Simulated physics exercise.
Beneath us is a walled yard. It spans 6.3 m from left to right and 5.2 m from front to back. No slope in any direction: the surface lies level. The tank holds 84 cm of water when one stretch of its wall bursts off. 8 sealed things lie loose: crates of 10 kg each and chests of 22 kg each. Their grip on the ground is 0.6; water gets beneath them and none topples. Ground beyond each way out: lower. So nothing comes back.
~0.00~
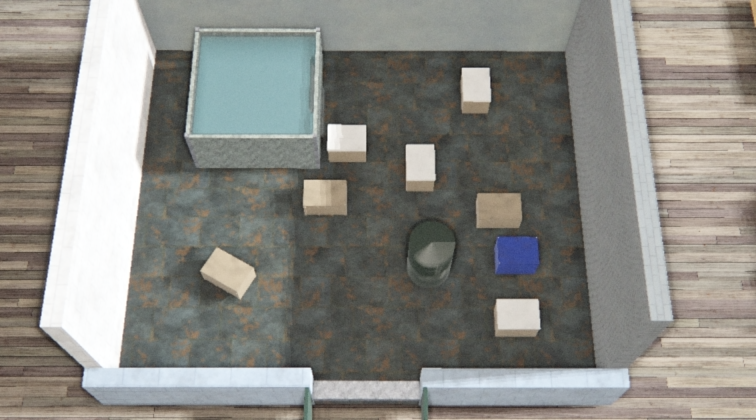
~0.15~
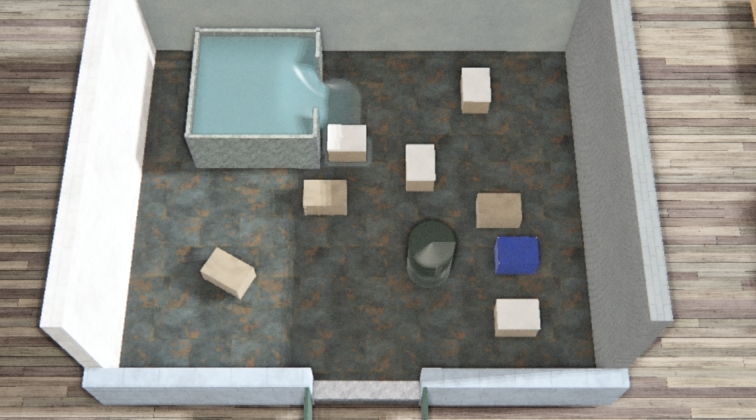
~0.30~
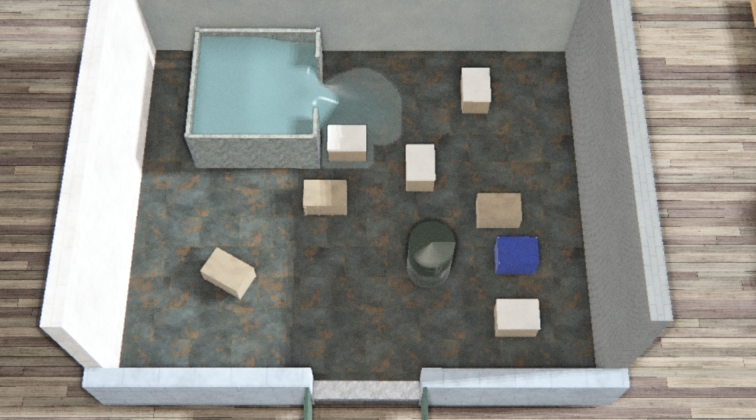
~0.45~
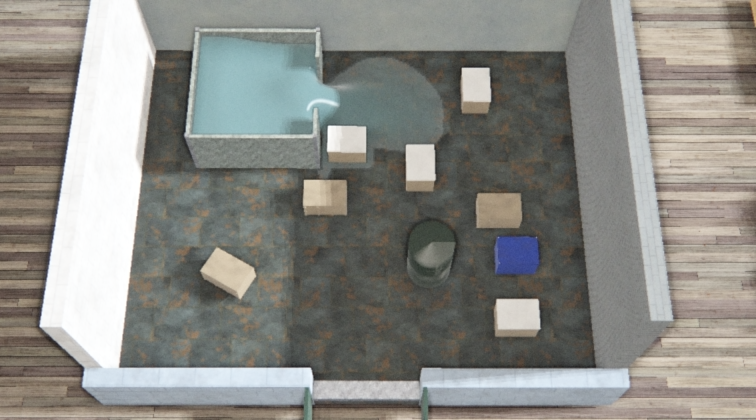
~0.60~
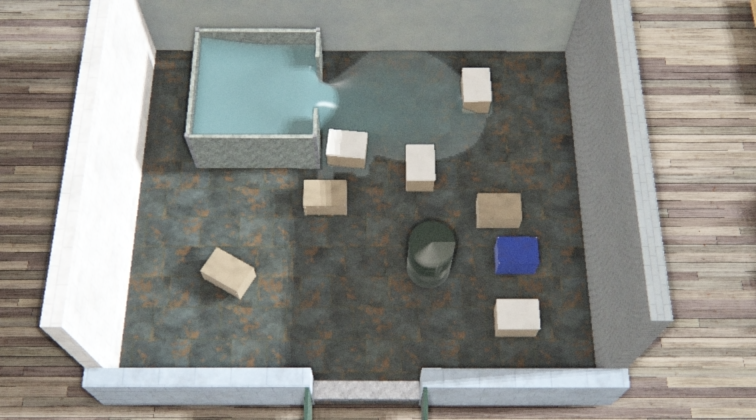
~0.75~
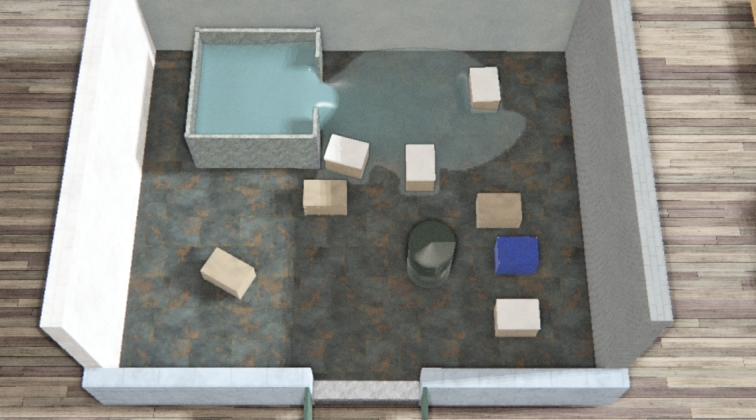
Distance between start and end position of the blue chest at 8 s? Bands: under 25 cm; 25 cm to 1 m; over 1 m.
Long shift.
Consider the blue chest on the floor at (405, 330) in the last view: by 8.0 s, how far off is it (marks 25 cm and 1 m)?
In the end it is hauled off.
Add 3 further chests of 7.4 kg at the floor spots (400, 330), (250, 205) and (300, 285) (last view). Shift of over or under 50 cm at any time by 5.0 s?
Spot by spot, in turn: Exceeds it, falls short, falls short.
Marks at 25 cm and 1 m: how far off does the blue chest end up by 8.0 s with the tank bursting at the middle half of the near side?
After that, the blue chest hardly moves.
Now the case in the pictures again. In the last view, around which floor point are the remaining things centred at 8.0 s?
It sits at about (337, 281).
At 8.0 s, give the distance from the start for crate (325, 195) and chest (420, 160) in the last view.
First 30 cm, then 300 cm.
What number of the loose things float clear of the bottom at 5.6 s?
Then: 4.
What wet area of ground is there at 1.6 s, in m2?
Roughly 13 m2 of it is wet.
After 1.6 s the blue chest is near (518, 251), 0.0 m from its start, aground; 0 of 8 are out; 1 afloat.
After 3.6 s the blue chest is near (511, 292), 0.6 m from its start, aground; 0 of 8 are out; 3 afloat.
After 5.6 s the blue chest is near (407, 321), 1.8 m from its start, afloat; 0 of 8 are out; 4 afloat.
After 8.0 s the blue chest is near (313, 274), 2.8 m from its start, aground; 0 of 8 are out; 2 afloat.
